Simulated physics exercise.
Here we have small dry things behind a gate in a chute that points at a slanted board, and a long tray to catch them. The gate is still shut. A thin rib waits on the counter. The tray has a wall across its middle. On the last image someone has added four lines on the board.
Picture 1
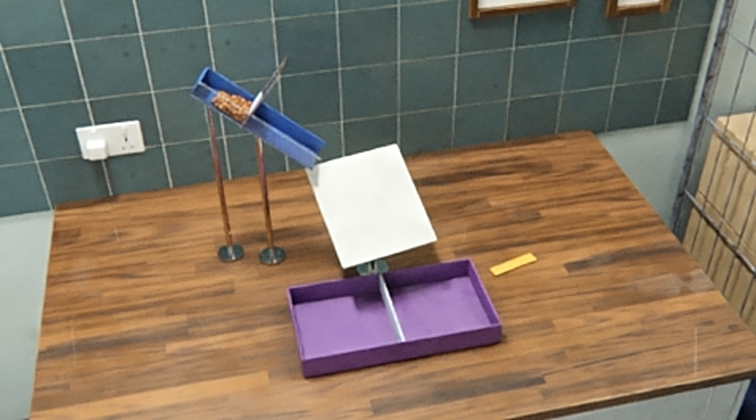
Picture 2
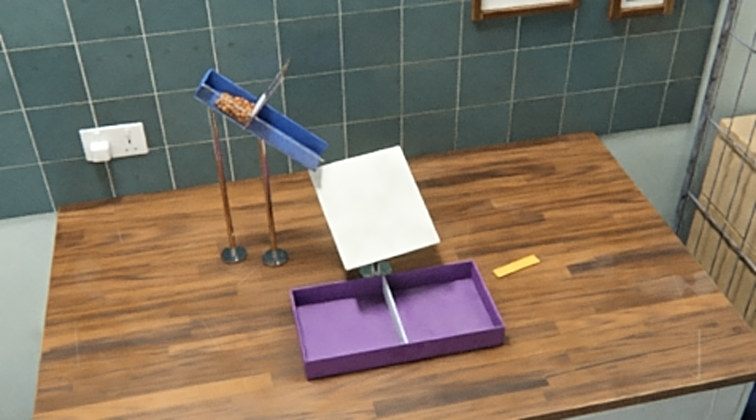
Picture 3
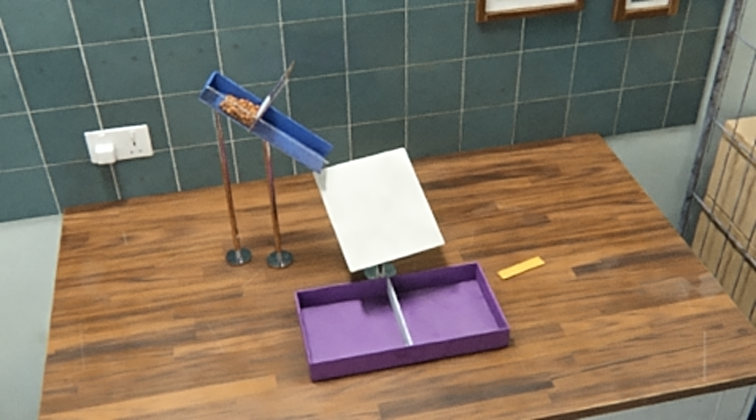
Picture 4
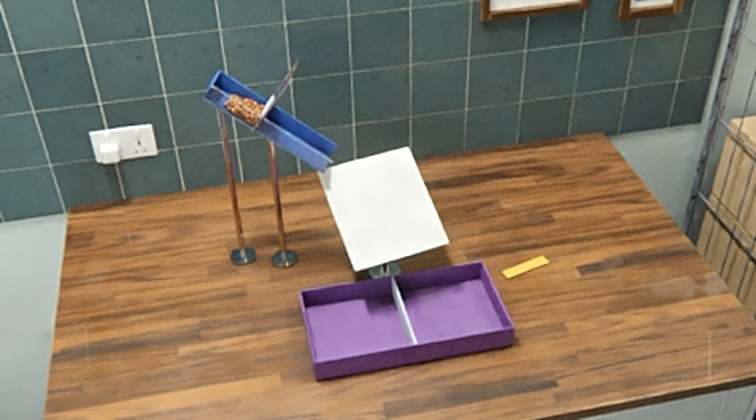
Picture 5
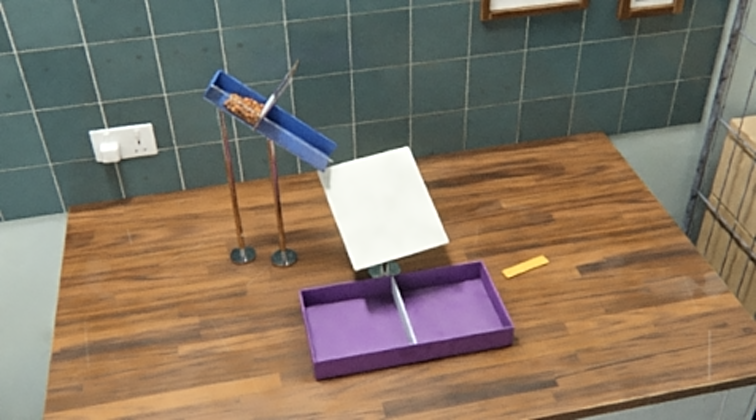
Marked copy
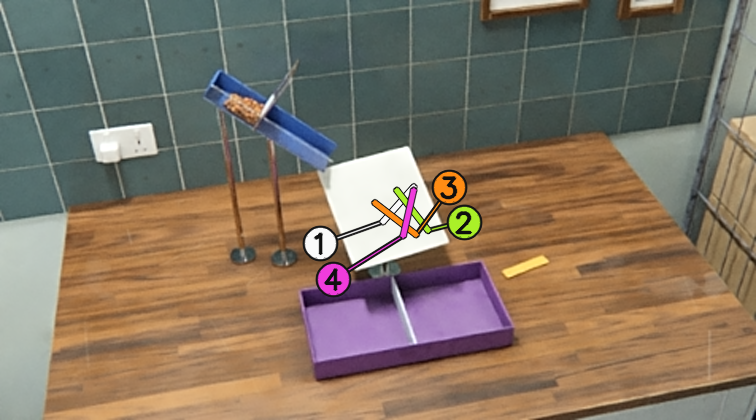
Camera drifting slightly over a wooden counter where a blue chute of small brown pieces, white slanted board and purple tray stay still.
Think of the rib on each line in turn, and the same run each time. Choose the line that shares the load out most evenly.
Use line 4.
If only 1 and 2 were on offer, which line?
1 it is.
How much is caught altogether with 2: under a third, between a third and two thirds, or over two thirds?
Over two thirds.
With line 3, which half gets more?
The right half.
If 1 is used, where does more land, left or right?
Left.
On the marked copy, line 1 from (413, 186) to (382, 221); line 2 from (396, 190) to (428, 230); line 3 from (374, 202) to (416, 234); line 4 from (413, 190) to (403, 235).
With 1, of what is caught, the bulk in the left half, a small share in the right.
With 2, of what is caught, none at all in the left half, the whole lot in the right.
With 3, of what is caught, a small share in the left half, all but a few in the right.
With 4, of what is caught, close to two thirds in the left half, close to a third in the right.
